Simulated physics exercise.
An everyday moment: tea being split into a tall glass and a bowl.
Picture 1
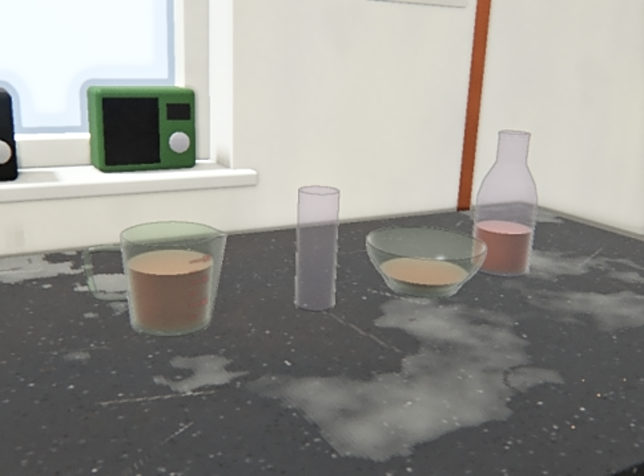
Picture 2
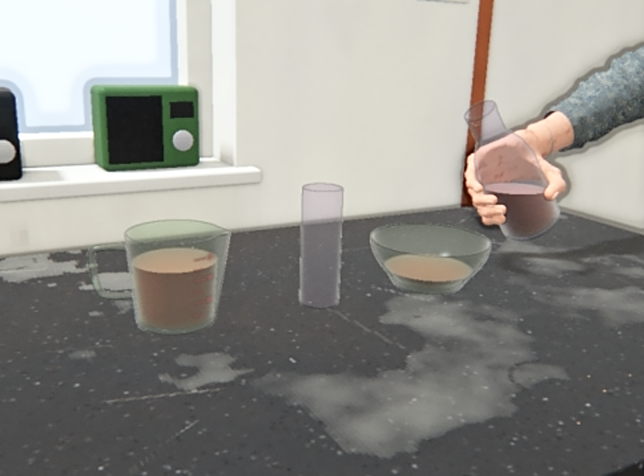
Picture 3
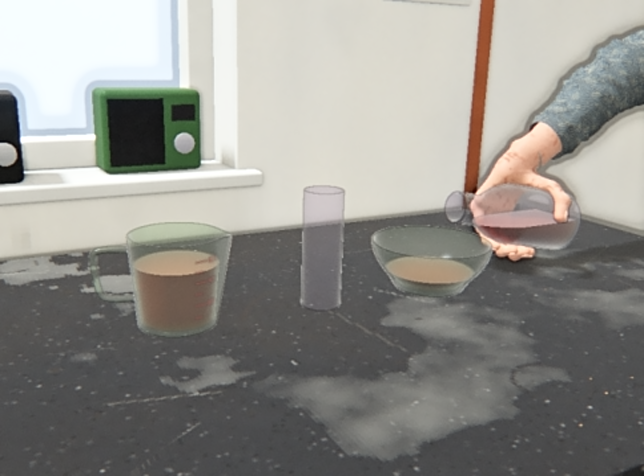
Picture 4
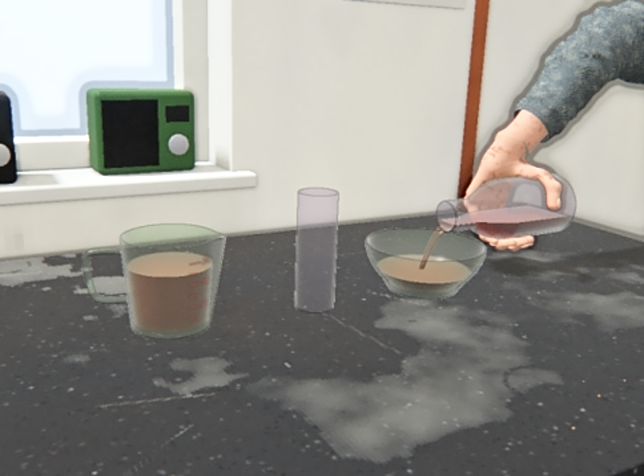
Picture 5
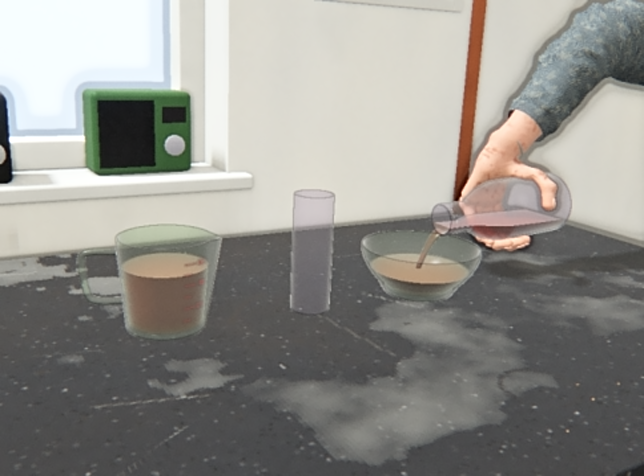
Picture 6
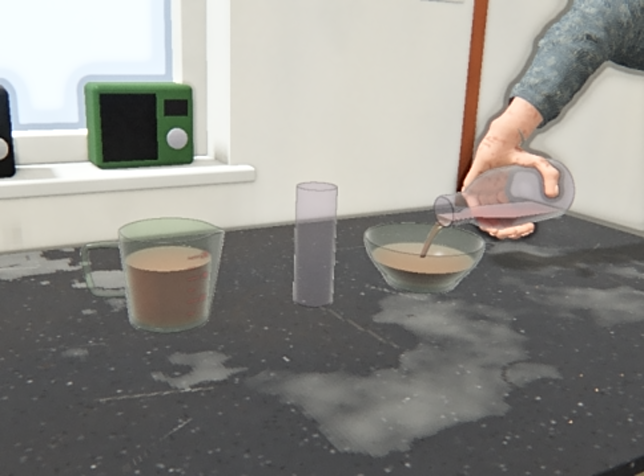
A hand lifting a glass bottle at right, tipping it leftward and pouring brown liquid into a bowl on a dark countertop.
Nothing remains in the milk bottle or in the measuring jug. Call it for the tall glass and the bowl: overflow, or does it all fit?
Tall glass: Overflow; bowl: All fits.
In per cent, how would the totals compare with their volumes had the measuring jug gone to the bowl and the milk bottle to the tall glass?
The first sits near 70 per cent of capacity and the second near 140 per cent.
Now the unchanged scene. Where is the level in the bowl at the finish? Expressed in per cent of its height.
I'd guess some 65 per cent.
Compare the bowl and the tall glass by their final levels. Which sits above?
The level ends up higher in the tall glass on the left.
Shortly, the bowl is about two thirds full.
At the finish, the tall glass is full to the brim, some went over its rim; the bowl is about two thirds full.
